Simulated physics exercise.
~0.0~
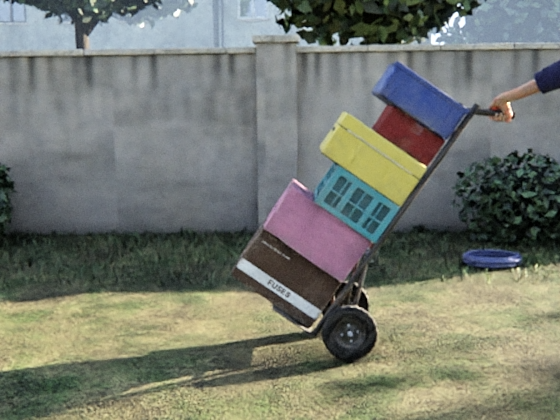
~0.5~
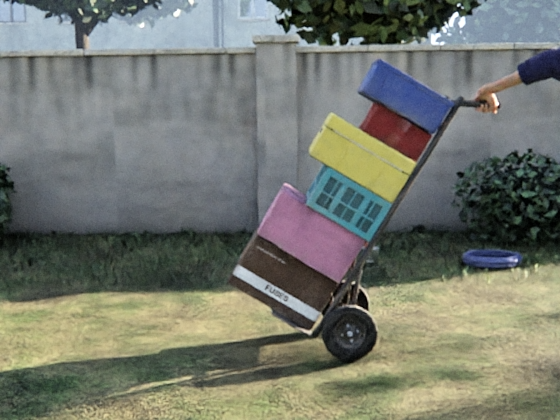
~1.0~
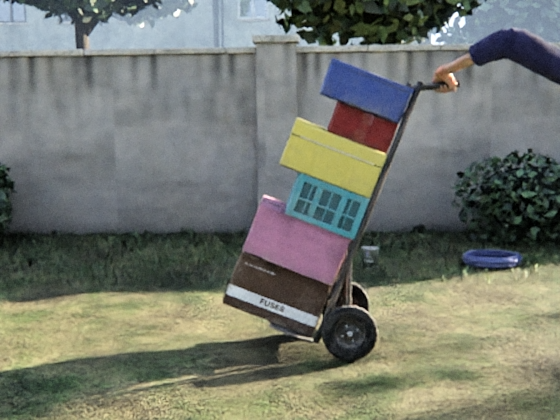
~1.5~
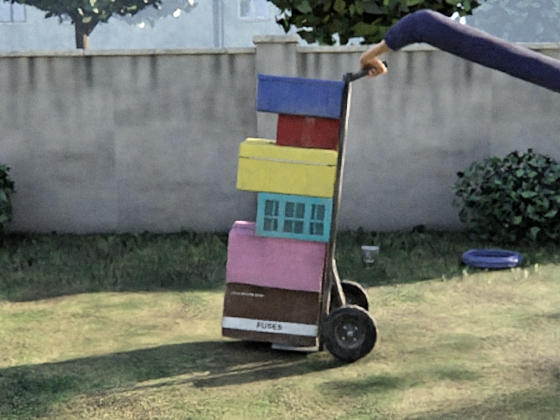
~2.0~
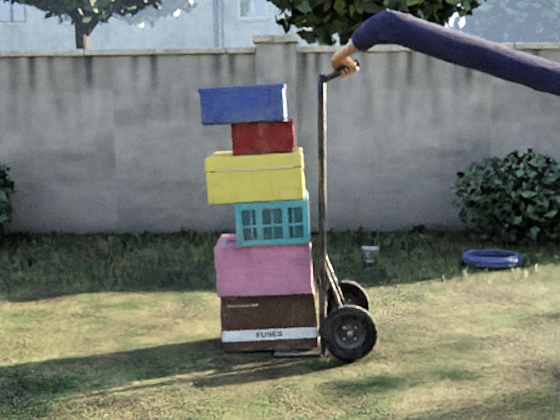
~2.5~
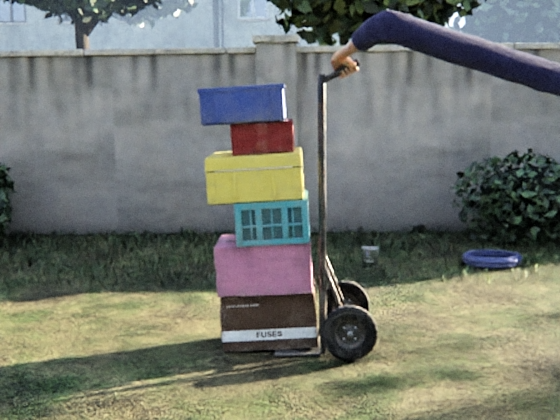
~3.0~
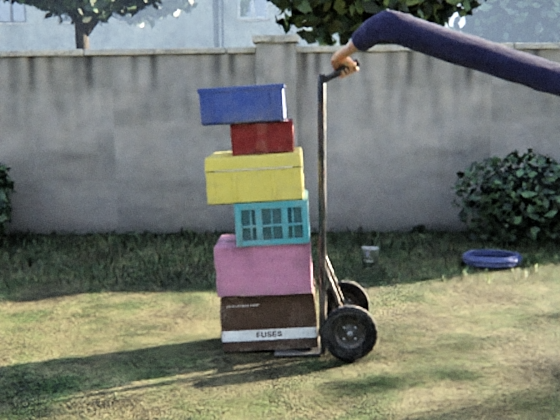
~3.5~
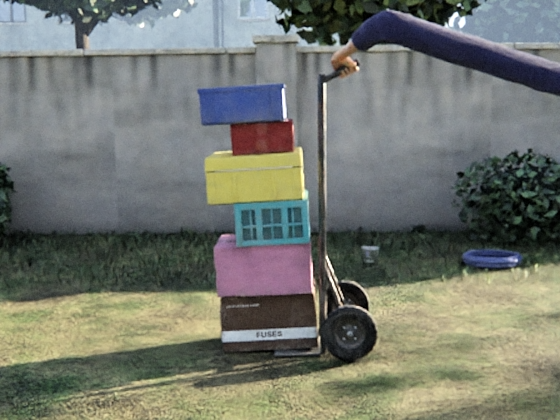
On a lawn beside a concrete wall, a hand tipped a leaning hand truck stacked with six colorful boxes forward to the left until it stood upright, and the uneven stack stayed standing, with the upper boxes sitting away from the frame.
